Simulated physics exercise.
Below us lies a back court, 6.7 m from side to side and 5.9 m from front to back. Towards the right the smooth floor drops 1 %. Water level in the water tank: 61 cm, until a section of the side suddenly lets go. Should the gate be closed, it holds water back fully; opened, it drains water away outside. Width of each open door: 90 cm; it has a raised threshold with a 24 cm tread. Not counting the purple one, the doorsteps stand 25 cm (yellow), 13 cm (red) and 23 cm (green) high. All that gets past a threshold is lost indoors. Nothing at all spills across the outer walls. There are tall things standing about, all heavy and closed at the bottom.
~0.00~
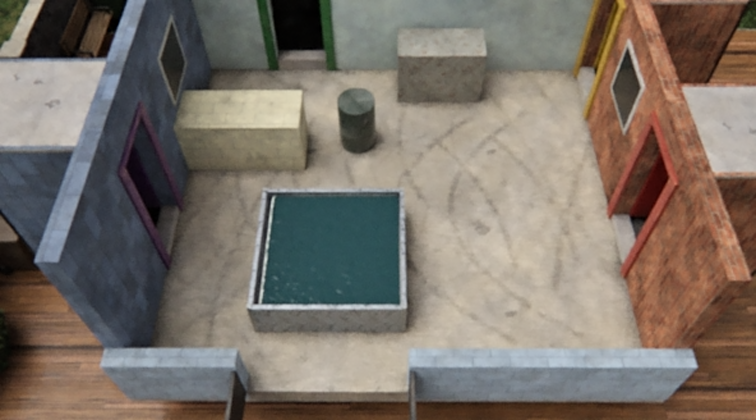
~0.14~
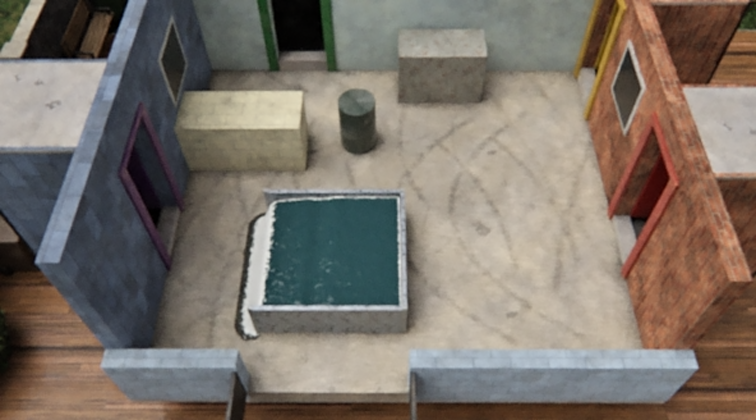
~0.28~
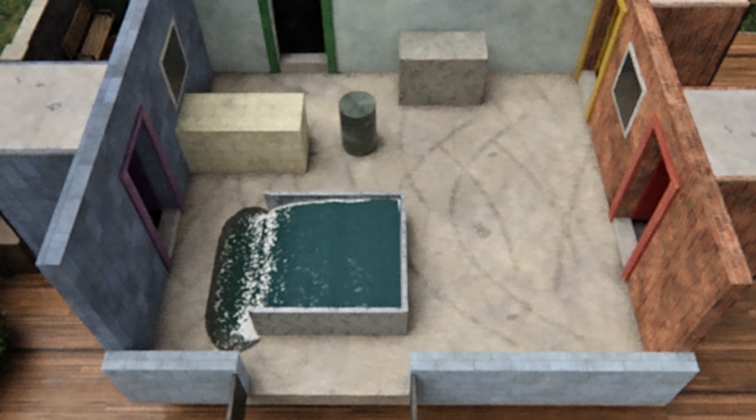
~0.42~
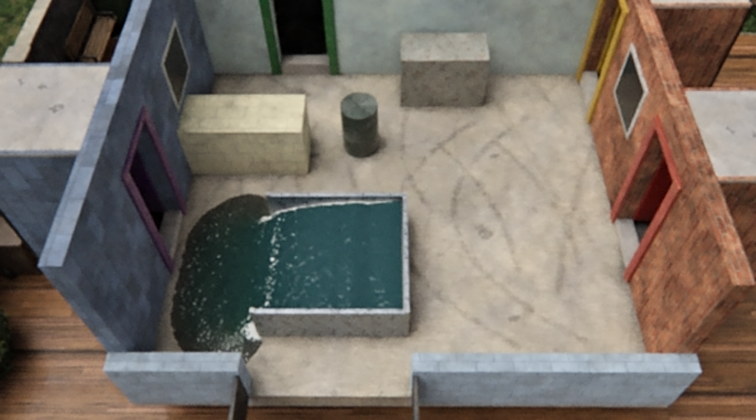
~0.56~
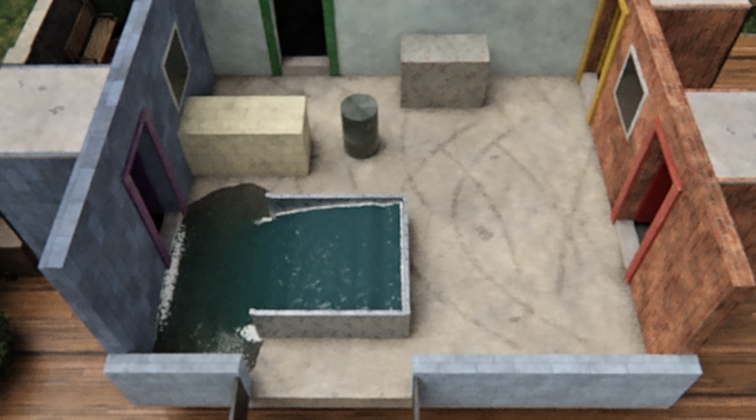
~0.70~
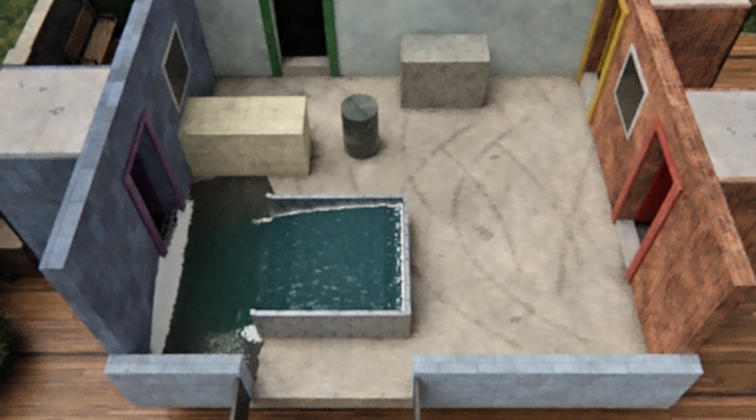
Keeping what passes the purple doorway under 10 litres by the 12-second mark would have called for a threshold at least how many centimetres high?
It would have called for about 34 cm.
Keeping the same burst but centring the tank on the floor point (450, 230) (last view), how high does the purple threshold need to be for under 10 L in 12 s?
A height near 27 cm.
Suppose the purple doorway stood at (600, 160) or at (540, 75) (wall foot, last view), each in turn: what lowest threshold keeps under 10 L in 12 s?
About 11.5 cm, then about 7.5 cm.
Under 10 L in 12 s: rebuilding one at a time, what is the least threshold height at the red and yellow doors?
You'd want about 9.0 centimetres at red and about 7.0 centimetres at yellow.
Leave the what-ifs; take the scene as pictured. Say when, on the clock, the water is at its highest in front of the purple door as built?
Roughly 1.6 s.
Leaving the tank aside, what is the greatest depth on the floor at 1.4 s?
I'd put it near 48 cm.
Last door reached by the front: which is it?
Answer: Green.
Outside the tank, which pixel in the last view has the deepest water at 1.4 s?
(152, 366).
After 1.4 s water covers 15 % of the floor, deepest (48 cm) near (152, 366); 36 cm at the purple door, 57 litres in over its 16 cm threshold.
After 3.0 s water covers 35 % of the floor, deepest (30 cm) near (193, 179); 23 cm at the purple door, 176 litres in over its 16 cm threshold.
After 12.0 s water covers 85 % of the floor, deepest (8 cm) near (256, 285); 7 cm at the purple door, 190 litres in over its 16 cm threshold.
At the purple door as built, the water arrived by 0.6 s and peaked near 36 cm at 1.6 s.
Run again over the same 12 s with other heights there, 29 litres in over 30 cm, 0 litres over 40.5 cm. The limit of 10 litres is kept from about 34 cm up.
